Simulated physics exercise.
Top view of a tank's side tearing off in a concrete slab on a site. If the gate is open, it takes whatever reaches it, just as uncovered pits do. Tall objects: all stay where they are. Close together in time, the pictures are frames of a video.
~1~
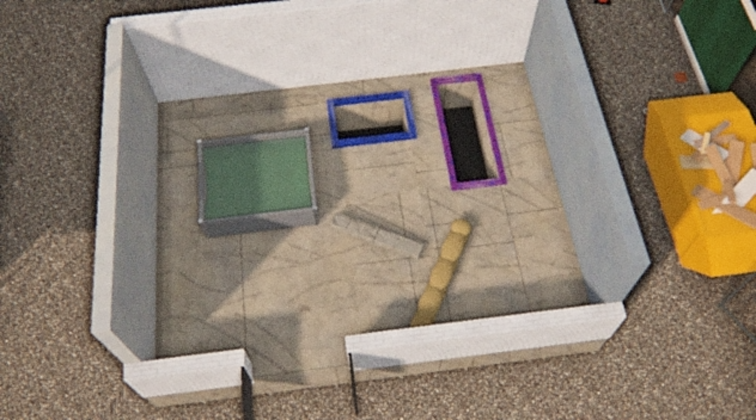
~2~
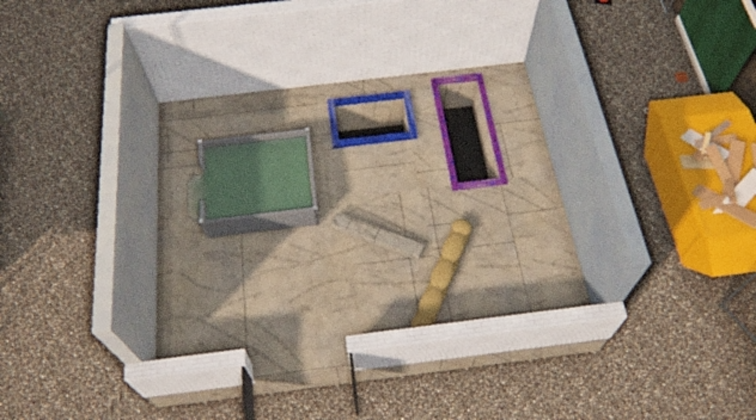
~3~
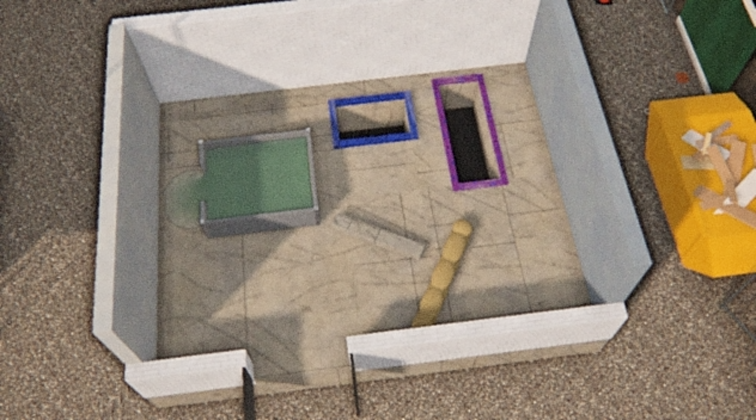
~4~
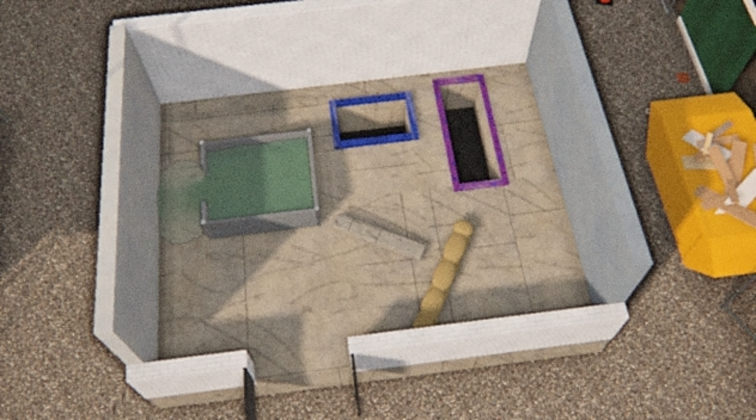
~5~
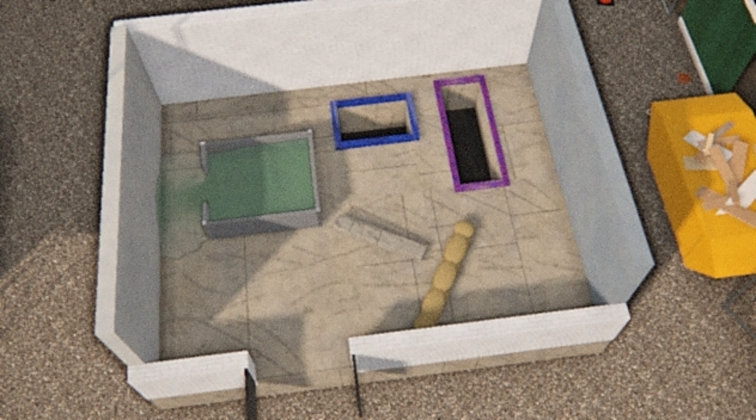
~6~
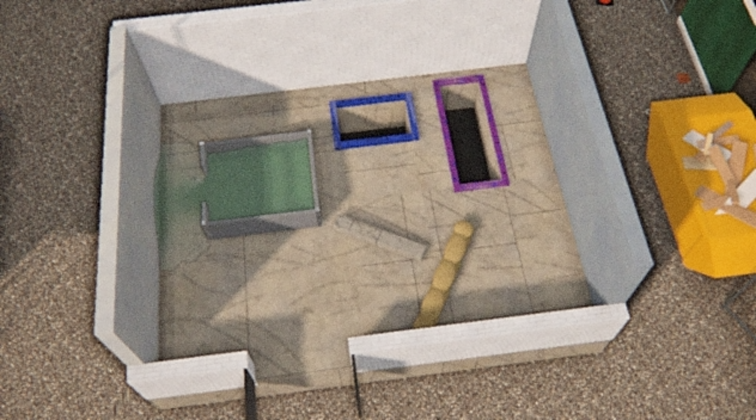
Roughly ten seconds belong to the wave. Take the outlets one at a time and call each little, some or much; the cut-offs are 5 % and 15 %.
In order: The gate catches some; the purple pit catches little; the blue pit catches little.
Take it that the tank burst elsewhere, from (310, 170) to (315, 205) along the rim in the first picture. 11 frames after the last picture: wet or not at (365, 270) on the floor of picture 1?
Outcome: Swamped.
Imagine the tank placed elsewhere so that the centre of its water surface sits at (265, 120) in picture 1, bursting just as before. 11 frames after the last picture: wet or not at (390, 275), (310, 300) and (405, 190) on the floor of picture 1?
Okay, first one high and dry, second one high and dry, last one high and dry.
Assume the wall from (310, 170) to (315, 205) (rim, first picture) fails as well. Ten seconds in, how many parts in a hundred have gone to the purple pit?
Purple takes 25 in a hundred.
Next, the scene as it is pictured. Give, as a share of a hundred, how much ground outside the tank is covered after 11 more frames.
I reckon around 25 %.
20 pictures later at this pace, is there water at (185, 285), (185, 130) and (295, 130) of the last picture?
Drenched; drenched; drenched.
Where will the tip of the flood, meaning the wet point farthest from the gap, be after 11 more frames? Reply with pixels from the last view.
Near (159, 377).
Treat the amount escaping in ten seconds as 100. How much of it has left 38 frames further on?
My reading is about 55 per cent.
A moment on, water covers 10 % of the floor; the gate 0 %, the purple pit 0 %, the blue pit 0 %.
Next, water covers 25 % of the floor; the gate 0 %, the purple pit 0 %, the blue pit 0 %.
Then, water covers 35 % of the floor; the gate 1 %, the purple pit 0 %, the blue pit 0 %.
Later, water covers 60 % of the floor; the gate 4 %, the purple pit 0 %, the blue pit 0 %.
In the end, water covers 75 % of the floor; the gate 7 %, the purple pit 1 %, the blue pit 0 %.
